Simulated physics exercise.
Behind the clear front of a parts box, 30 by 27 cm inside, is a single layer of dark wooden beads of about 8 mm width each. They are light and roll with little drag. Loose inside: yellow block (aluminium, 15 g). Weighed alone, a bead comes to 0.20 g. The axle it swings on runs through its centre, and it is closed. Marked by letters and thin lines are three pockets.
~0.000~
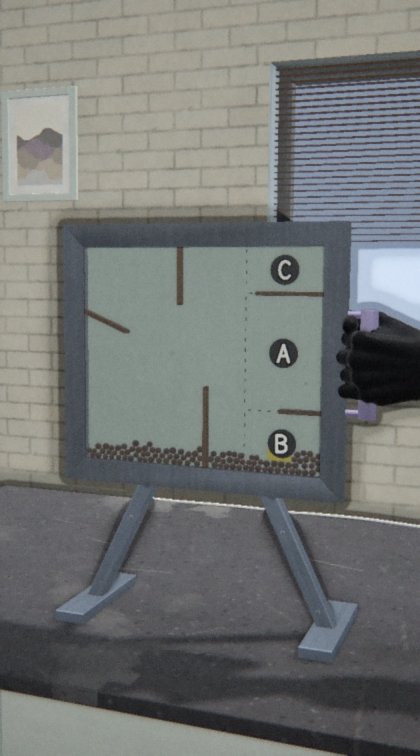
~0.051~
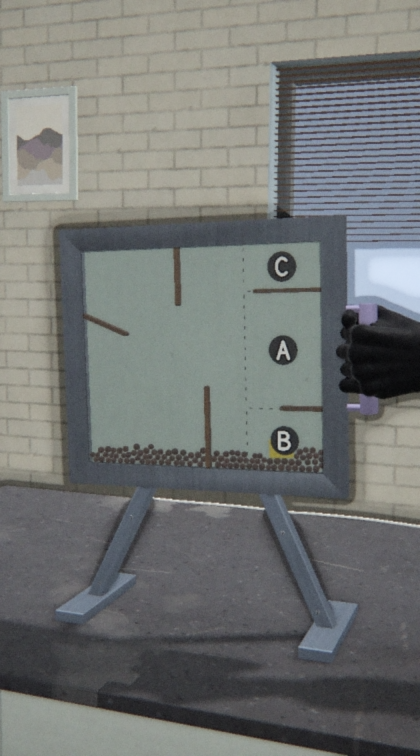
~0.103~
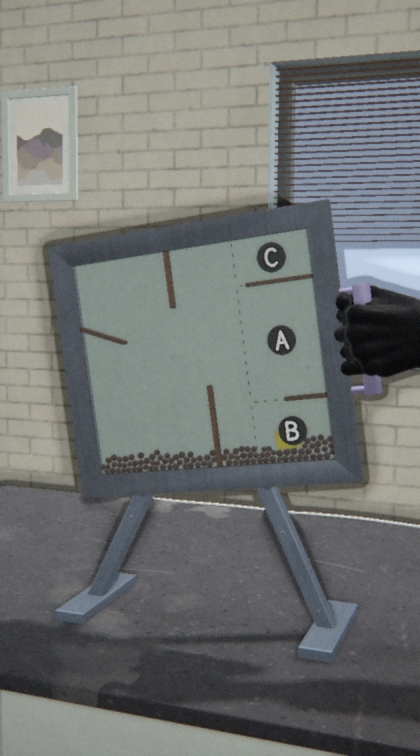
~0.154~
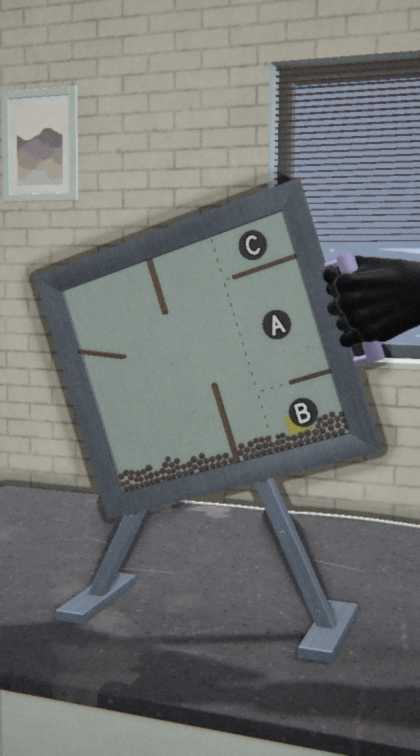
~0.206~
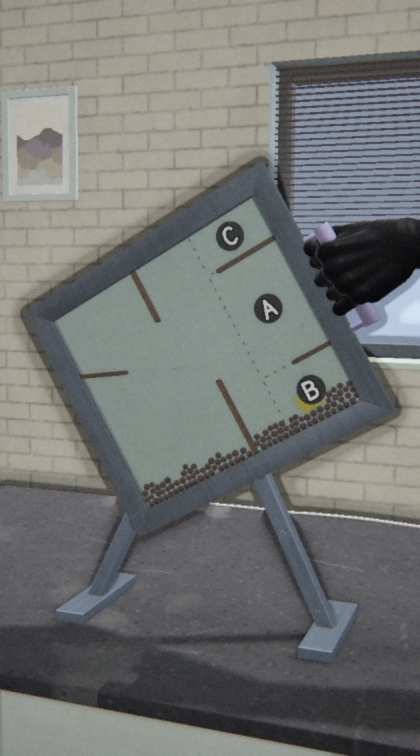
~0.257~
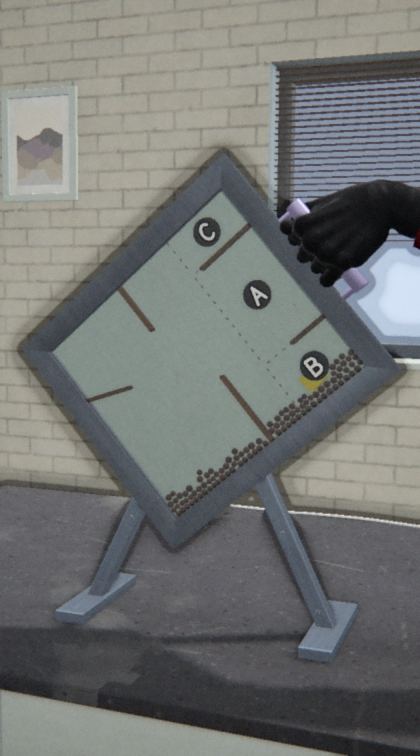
Square framed box of dark beads turning anticlockwise on its stand as a black-gloved hand at right pushes its handle upward.
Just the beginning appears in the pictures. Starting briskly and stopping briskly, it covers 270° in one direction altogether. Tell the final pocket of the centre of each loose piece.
Result: C.
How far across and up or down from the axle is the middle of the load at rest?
Offset approx. 6 cm right, 11 cm below.
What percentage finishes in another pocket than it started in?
Around 85 per cent, give or take.
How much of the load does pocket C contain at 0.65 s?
Roughly 0 per cent of it.
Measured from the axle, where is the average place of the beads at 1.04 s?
The middle sits around 6 cm right and 5 cm below.
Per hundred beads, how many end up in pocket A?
About 40 per cent.
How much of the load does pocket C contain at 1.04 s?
That part holds about 20 percent of it.
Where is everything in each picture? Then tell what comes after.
The first frame shows level; about 100 beads; beads' middle (203, 458); highest (304, 453); yellow block (280, 451) tilted 2°; A (283, 353), B (282, 444), C (285, 270).
The second frame shows turned 2° anticlockwise; beads' middle (205, 458); highest (313, 450).
The third frame shows turned 8° anticlockwise; beads' middle (214, 458); highest (321, 437); wall ends (248, 285), (287, 399), (210, 387), (125, 343), (173, 307).
The fourth frame shows turned 18° anticlockwise; beads' middle (229, 455); highest (342, 414); yellow block (299, 422) tilted 23°.
The fifth frame shows turned 30° anticlockwise; beads' middle (246, 449); highest (349, 384).
The sixth frame shows turned 41° anticlockwise; beads' middle (261, 439); highest (351, 352); yellow block (314, 378) tilted 48°; A (257, 295), B (314, 366), C (207, 232).
By 0.65 s, it stands 127° anticlockwise; the beads' middle is 9 cm right of and level with the centre; nothing in the marked areas; yellow block in no marked area.
By 1.04 s, it has come round 212° anticlockwise; the beads' middle is 6 cm right of and 5 cm below the centre; A 5 %, C 20 %; yellow block in C.
By 1.37 s, it has come round 270° anticlockwise; the beads' middle is 6 cm right of and 7 cm below the centre; A 30 %, C 35 %; yellow block in C.
Settled by 2.2 s, it has come round 270° anticlockwise; A 40 %, B 0 %, C 45 %, elsewhere 15 %; yellow block in C.
